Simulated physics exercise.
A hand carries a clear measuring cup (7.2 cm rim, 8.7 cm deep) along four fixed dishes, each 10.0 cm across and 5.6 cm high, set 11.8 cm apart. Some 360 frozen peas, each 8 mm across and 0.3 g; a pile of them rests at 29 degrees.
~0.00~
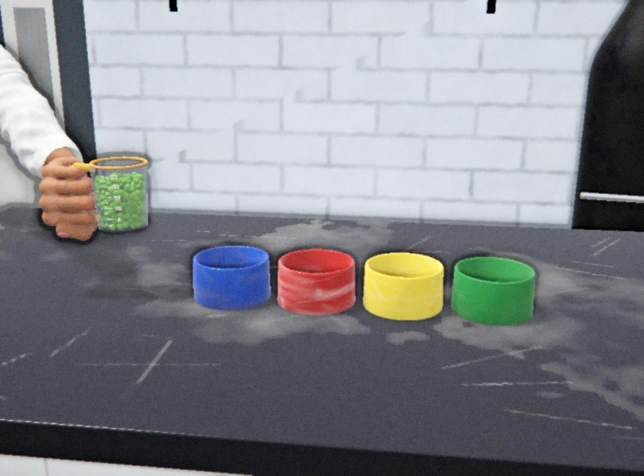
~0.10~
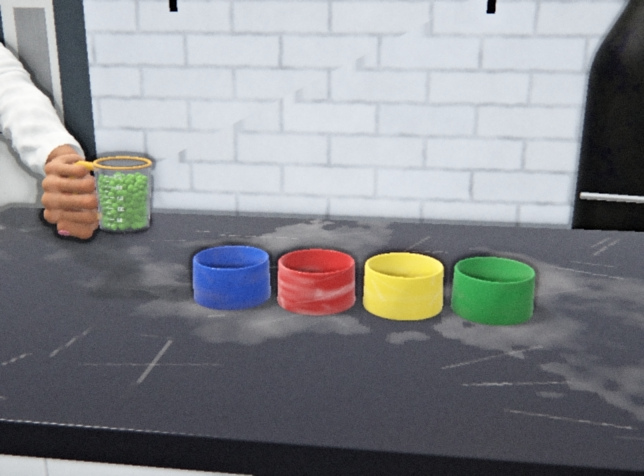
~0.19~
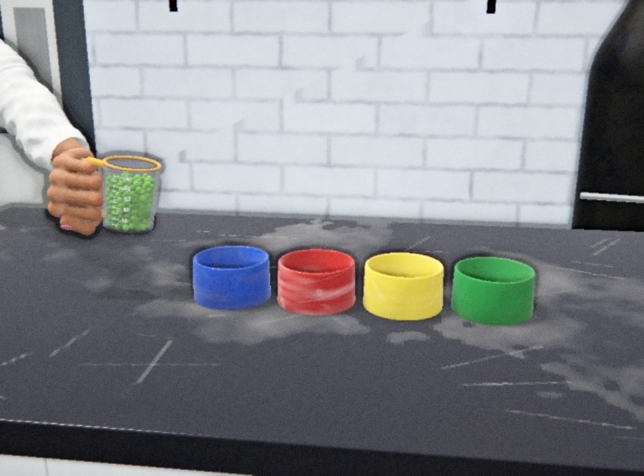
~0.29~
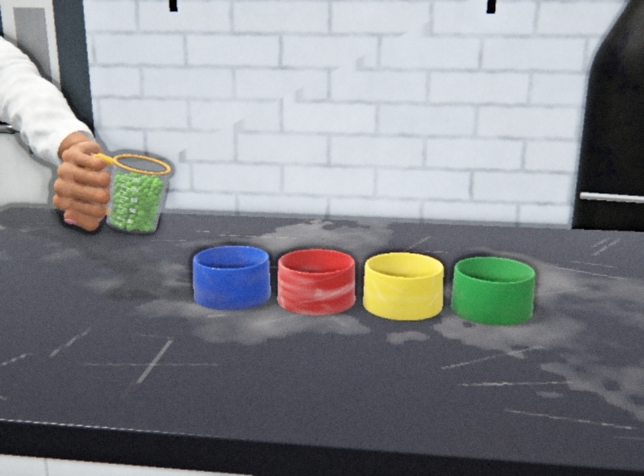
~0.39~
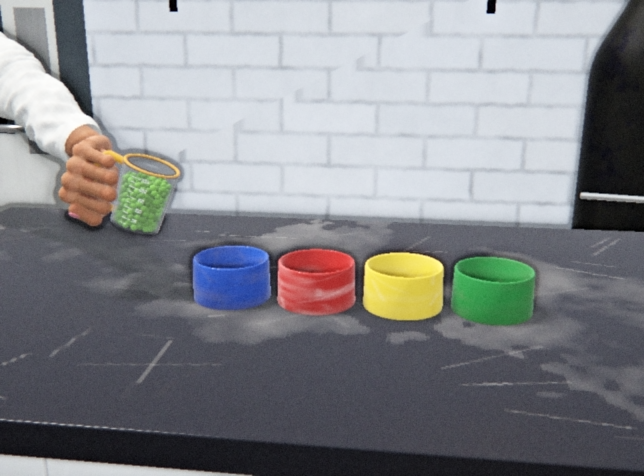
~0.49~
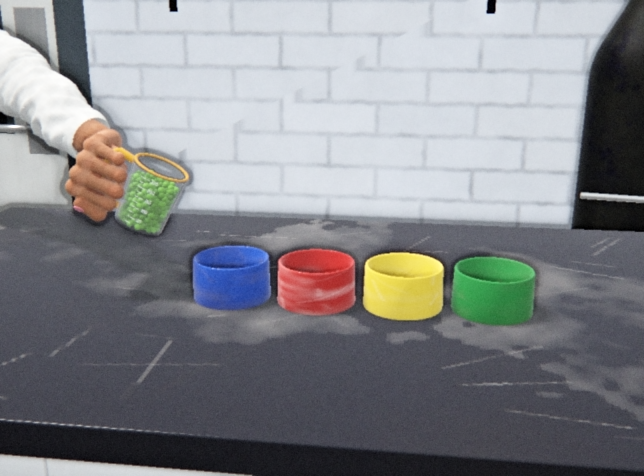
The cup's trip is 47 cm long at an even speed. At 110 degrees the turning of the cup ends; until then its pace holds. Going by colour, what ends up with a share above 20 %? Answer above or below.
Red: Above, blue: Below, green: Below, yellow: Below, counter: Below.
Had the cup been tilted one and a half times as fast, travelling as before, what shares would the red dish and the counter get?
Red 20, counter 30.
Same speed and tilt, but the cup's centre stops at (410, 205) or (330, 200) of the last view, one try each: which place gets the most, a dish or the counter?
Most goes to: Red; red.
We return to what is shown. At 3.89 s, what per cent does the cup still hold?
Some 0 per cent of the load.
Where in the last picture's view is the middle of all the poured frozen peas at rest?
Near (319, 288).
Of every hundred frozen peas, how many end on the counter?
Some 10 per cent.
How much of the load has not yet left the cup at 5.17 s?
Roughly 0 per cent.
After 2.53 s, tilt 110 degrees; cup holds 0 %, red 90 %.
After 3.89 s, tilt 110 degrees; cup holds 0 %, red 90 %.
After 5.17 s, tilt 110 degrees; cup holds 0 %, red 90 %.
In the end, at 5.5 s, red 90 %, blue 0 %, green 0 %, yellow 0 %, counter 10 %.
